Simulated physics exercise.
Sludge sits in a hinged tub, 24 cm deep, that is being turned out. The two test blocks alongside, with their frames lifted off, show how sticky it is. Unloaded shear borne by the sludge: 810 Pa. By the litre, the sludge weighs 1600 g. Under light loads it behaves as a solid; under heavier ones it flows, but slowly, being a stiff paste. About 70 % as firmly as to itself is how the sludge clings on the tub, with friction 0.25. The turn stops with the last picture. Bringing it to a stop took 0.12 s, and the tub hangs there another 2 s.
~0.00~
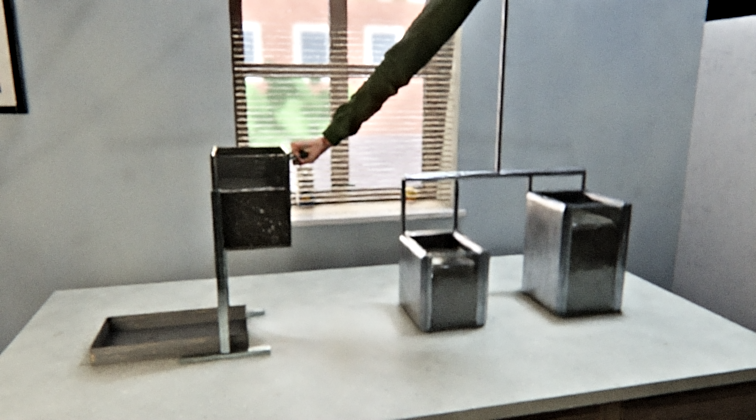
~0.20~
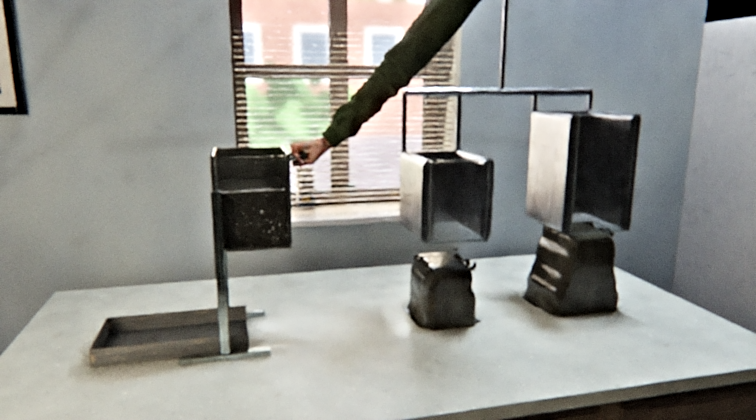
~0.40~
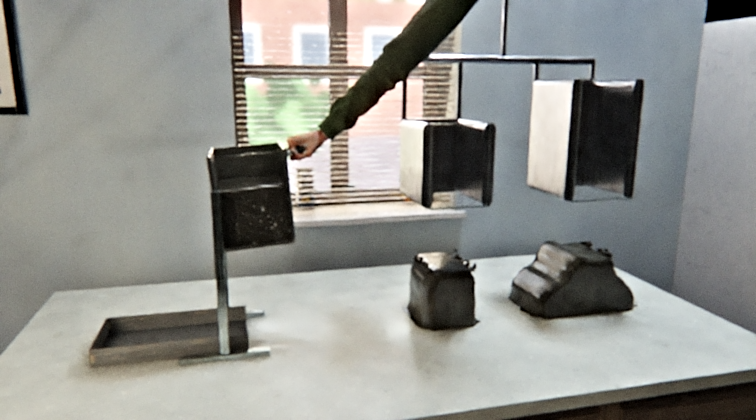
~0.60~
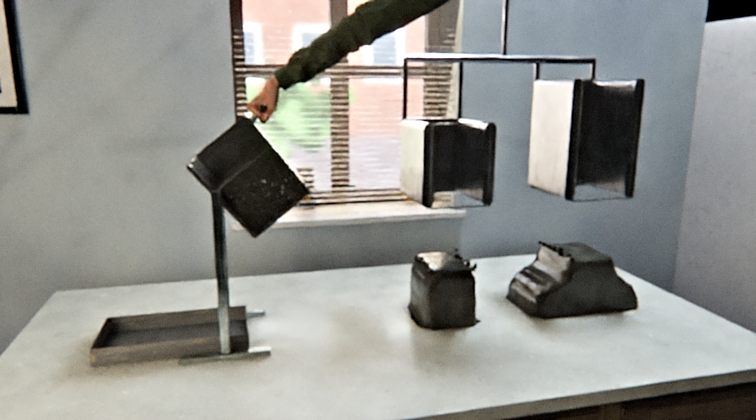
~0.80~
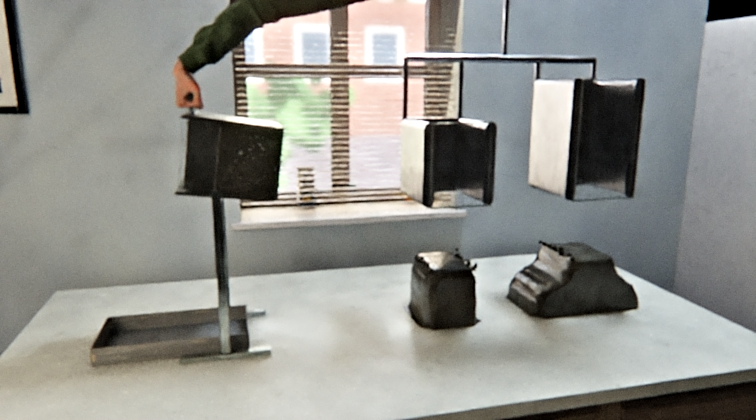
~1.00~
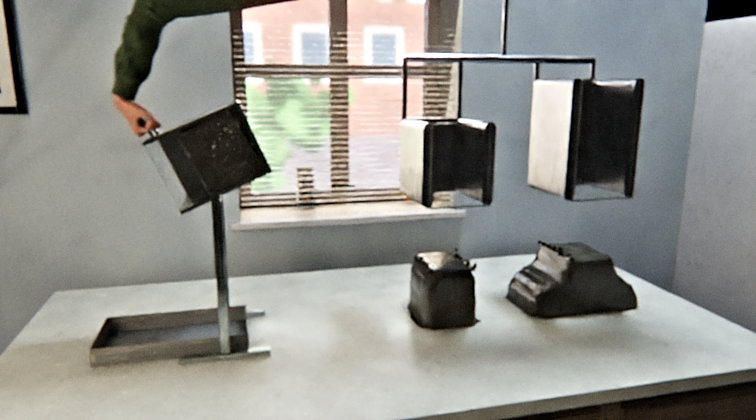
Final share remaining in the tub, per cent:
Near 0 %.
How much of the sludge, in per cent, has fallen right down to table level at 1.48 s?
Down at that time: Approx. 0 %.
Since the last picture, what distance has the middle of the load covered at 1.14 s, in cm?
Around 5 cm.
By 1.14 s, the tub is at 113 degrees and holds 100 %.
By 1.31 s, the tub is at 113 degrees and holds 69 %.
By 1.48 s, the tub is at 113 degrees and holds 26 %.
By 1.65 s, the tub is at 113 degrees and holds 0 %.
By 3.00 s, at the end, the tub is at 113 degrees and holds 0 %.
